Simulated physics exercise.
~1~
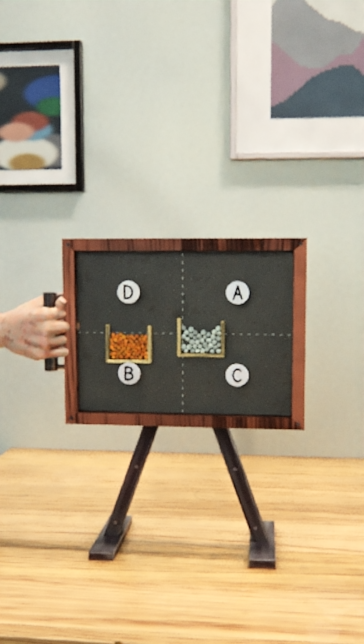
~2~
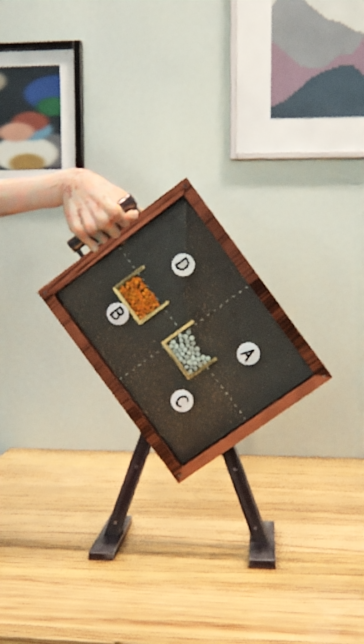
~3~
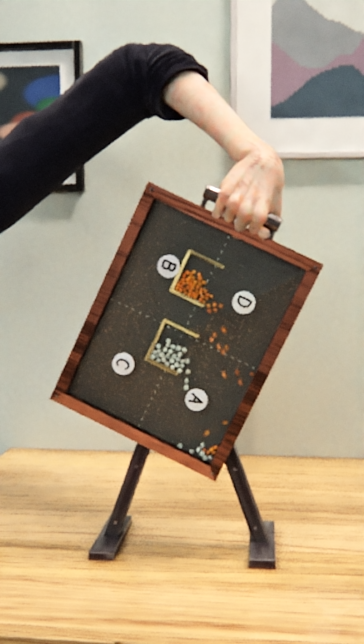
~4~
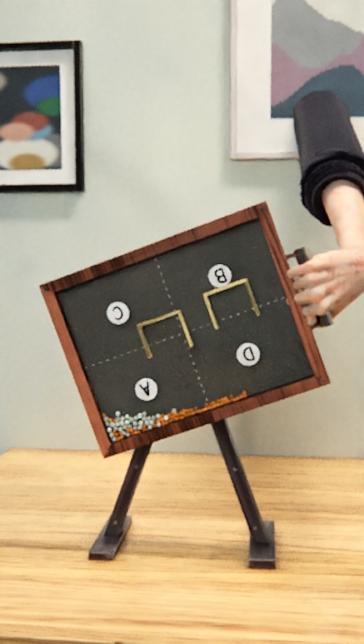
At first, a wood-framed dark board stands upright on two legs, its quarters lettered, with small orange pieces in one open-topped holder near B and pale, larger ones in another beside it. A hand grips the handle at the left and swings the board clockwise, tipping both holders while the pieces stay mostly inside. As the hand carries the handle over the top, orange and pale pieces spill out and tumble toward the lower edge. The hand continues down the right side, leaving the holders upside down and empty. Finally, the mixed pieces lie along the tilted bottom edge, mostly in quarter A, with some in D.
